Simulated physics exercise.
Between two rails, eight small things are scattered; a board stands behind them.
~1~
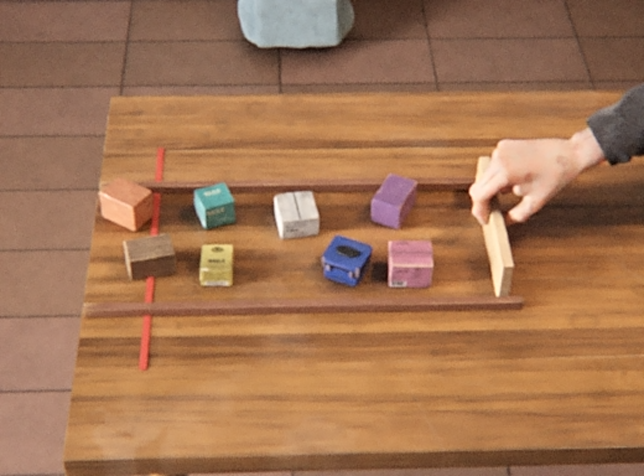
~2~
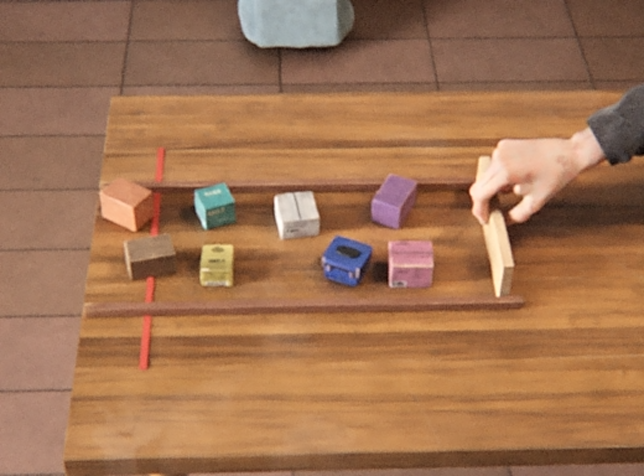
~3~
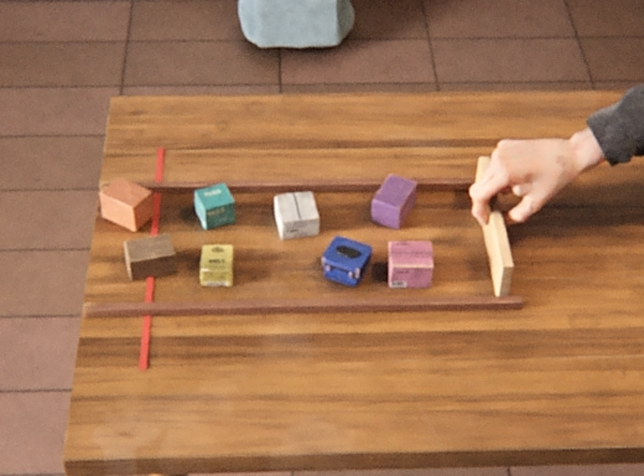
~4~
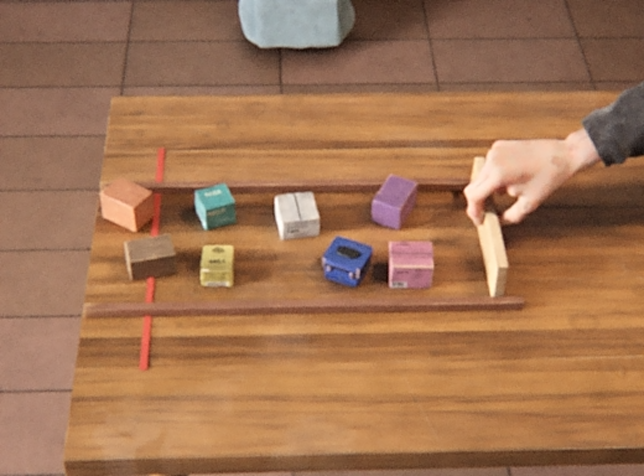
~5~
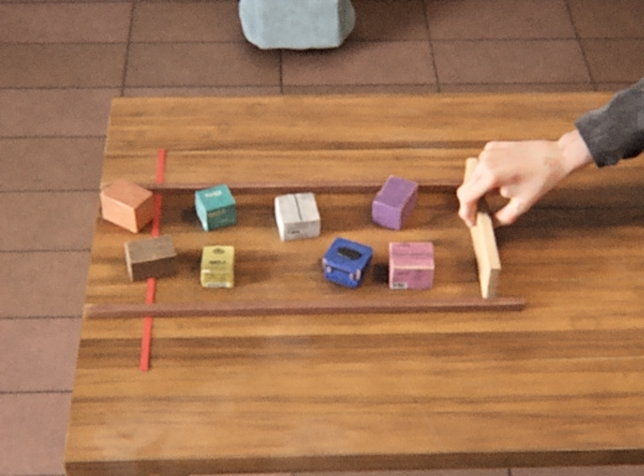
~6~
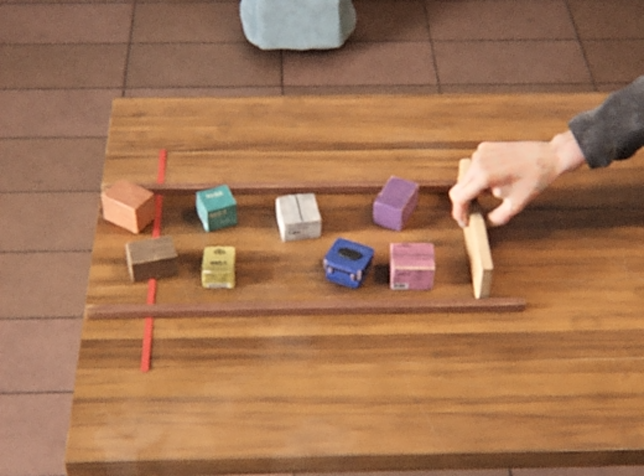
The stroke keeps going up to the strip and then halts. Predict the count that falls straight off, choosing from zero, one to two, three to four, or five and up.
The number that tumble down is over two and under five.
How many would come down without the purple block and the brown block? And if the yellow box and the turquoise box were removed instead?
The count is 2 in one try and 2 in the other, in that order.
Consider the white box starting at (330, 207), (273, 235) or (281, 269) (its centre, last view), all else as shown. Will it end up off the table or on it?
In that order, it stays on; stays on; drops off.
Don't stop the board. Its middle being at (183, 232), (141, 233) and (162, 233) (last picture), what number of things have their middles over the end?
First 3, then 6, finally 4.
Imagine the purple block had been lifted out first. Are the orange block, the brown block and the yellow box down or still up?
Well, the orange block winds up down, the brown block winds up down, and the yellow box winds up down.
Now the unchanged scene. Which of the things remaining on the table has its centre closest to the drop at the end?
The blue case ends nearest.
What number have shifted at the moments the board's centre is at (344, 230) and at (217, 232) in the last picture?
The counts are 4 and 8.
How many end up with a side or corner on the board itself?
Tally at the end: 2.
Soon after, none off yet; orange block at rest near (129, 206); brown block at rest near (152, 259); turquoise box at rest near (217, 208).
Then, none off yet; orange block at rest near (128, 206); brown block moved about its own width near (118, 259); turquoise box moved about its own width near (171, 208).
At rest, the number that fall off is three or four; fallen, yellow box, turquoise box, brown block and orange block.
